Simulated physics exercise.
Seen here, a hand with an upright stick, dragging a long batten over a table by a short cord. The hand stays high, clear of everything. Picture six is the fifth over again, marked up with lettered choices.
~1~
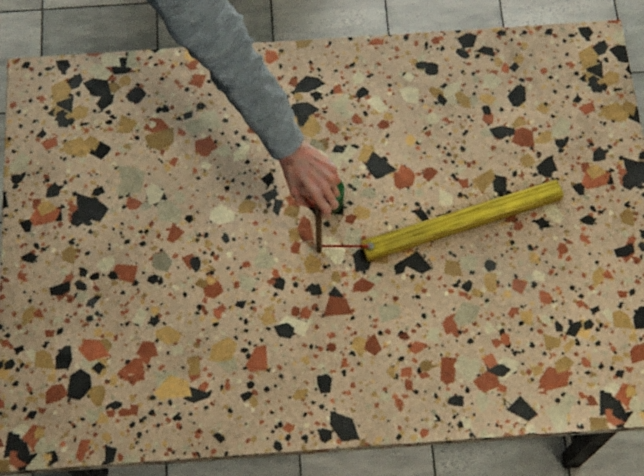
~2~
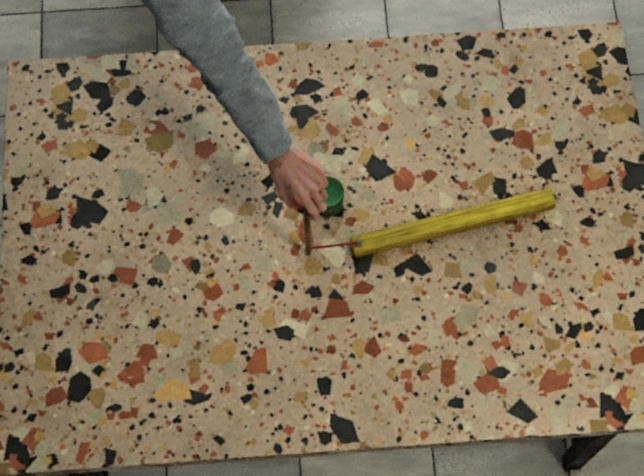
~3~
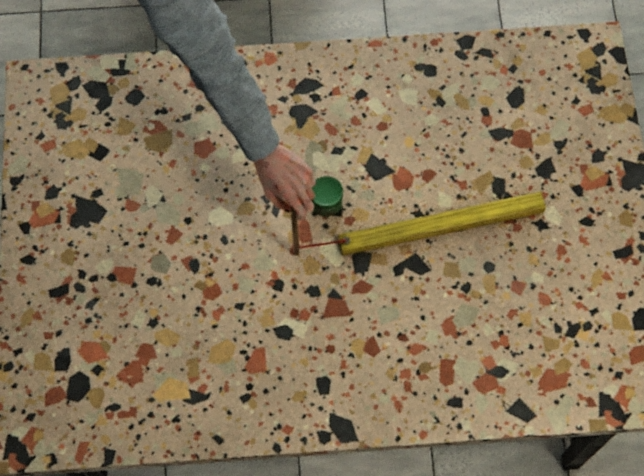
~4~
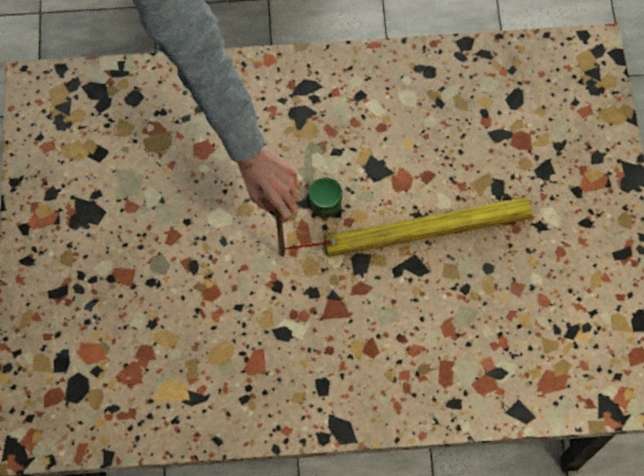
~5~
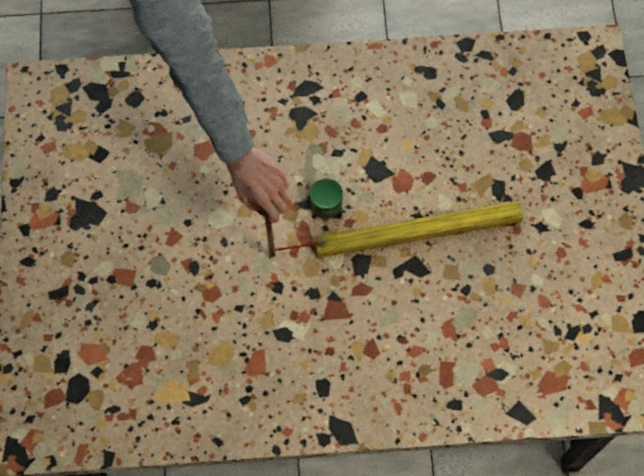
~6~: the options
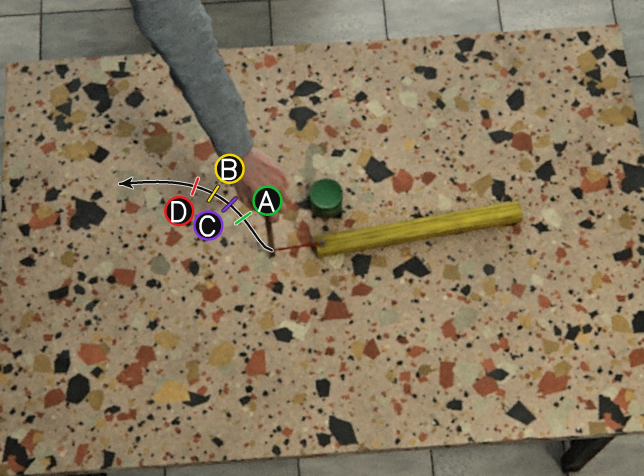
In this clip, a hand holding a small upright stick drags a long yellow batten by a short cord slowly leftward across a speckled table, while a green tub, at first hidden behind the hand, comes into view and stays still.
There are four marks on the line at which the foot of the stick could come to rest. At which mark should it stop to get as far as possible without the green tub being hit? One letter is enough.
It can go as far as A.
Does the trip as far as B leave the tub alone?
For that mark, no.
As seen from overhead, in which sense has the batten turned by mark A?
Clockwise.
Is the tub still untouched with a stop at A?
Yes.
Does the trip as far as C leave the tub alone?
No.
On the marked copy, A at (243, 218); B at (214, 194); C at (229, 204); D at (195, 187); the route from (272, 250) via (209, 191) to (120, 184).
Taking A. A third of the way, foot of the stick (261, 242), middle of the batten (409, 228).
Two thirds of the way, foot of the stick (251, 229), middle of the batten (399, 227).
When it is over, foot of the stick (243, 219), middle of the batten (391, 225); nothing has been touched.
As for the rest, B is too far, the tub has been hit; C is too far, the tub has been hit; D is too far, the tub has been hit.
